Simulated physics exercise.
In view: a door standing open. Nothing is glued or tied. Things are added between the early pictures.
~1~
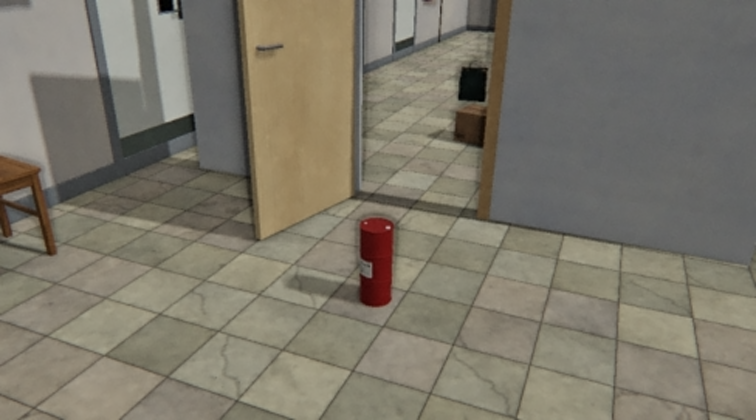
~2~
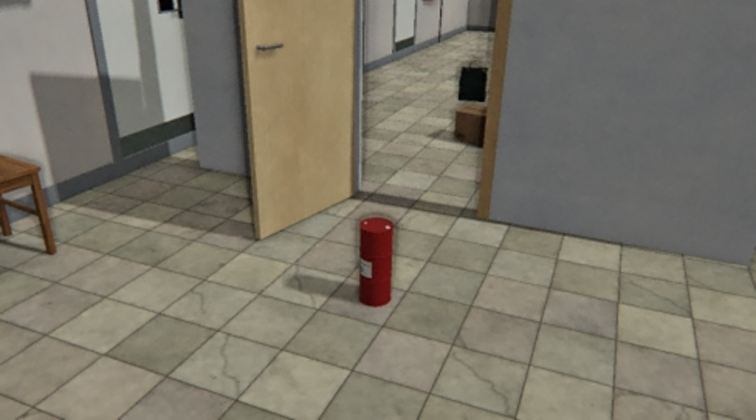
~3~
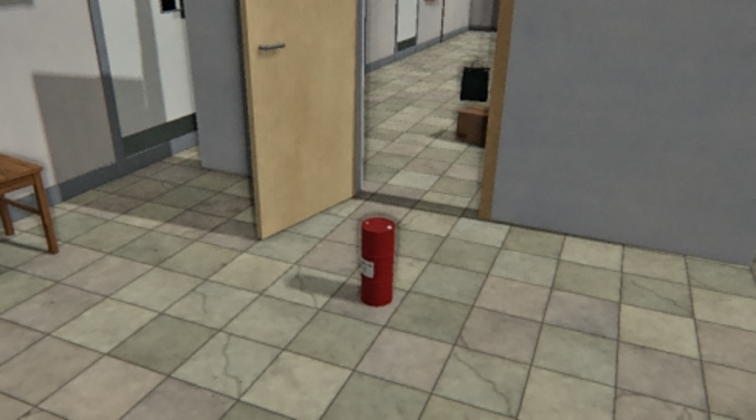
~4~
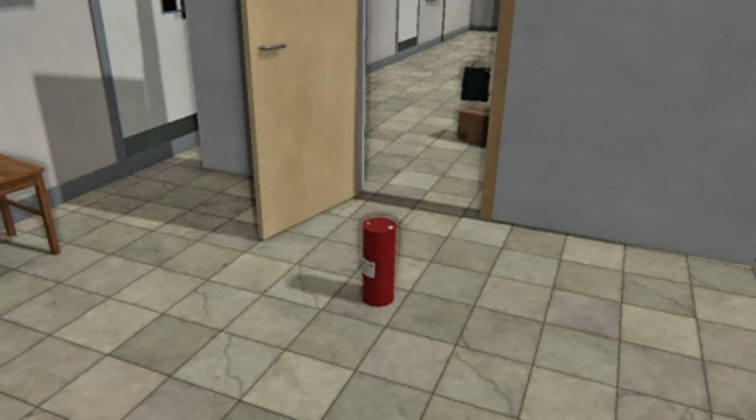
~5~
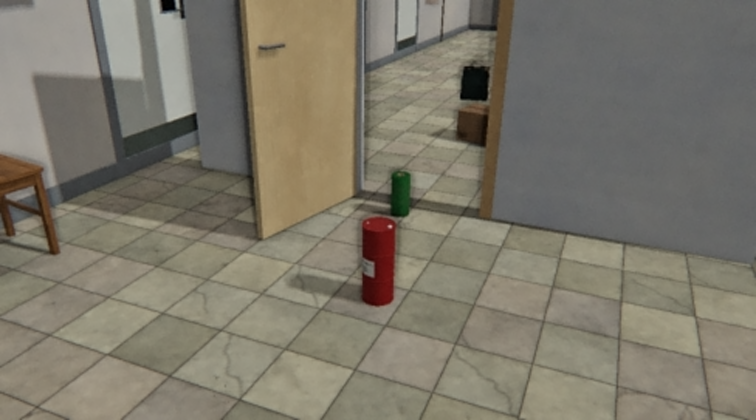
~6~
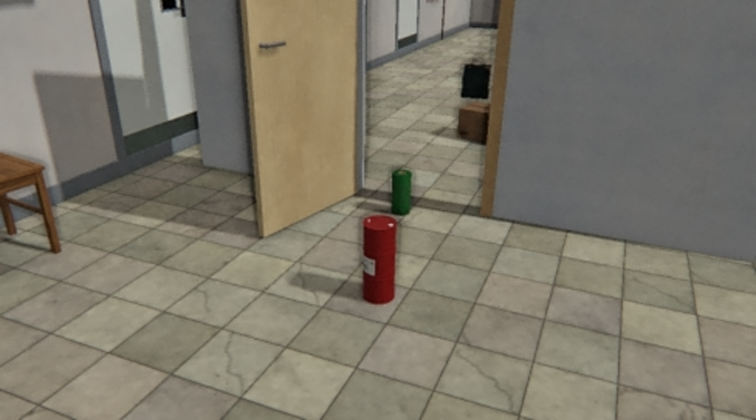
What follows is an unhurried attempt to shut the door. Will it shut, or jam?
As it turns out, it reaches the frame.
Then, 0.90 s later than the last frame, open by 72°.
Then, 1.60 s later than the last frame, open by 27°; green roll moved a little near (406, 191).
Then, 1.90 s later than the last frame, open by 6°; green roll moved about its own width near (422, 185).
When it is over, open by 0°; moved from the start, green roll; red canister as before. End places, in pixels of the last picture, green roll near (428, 180).
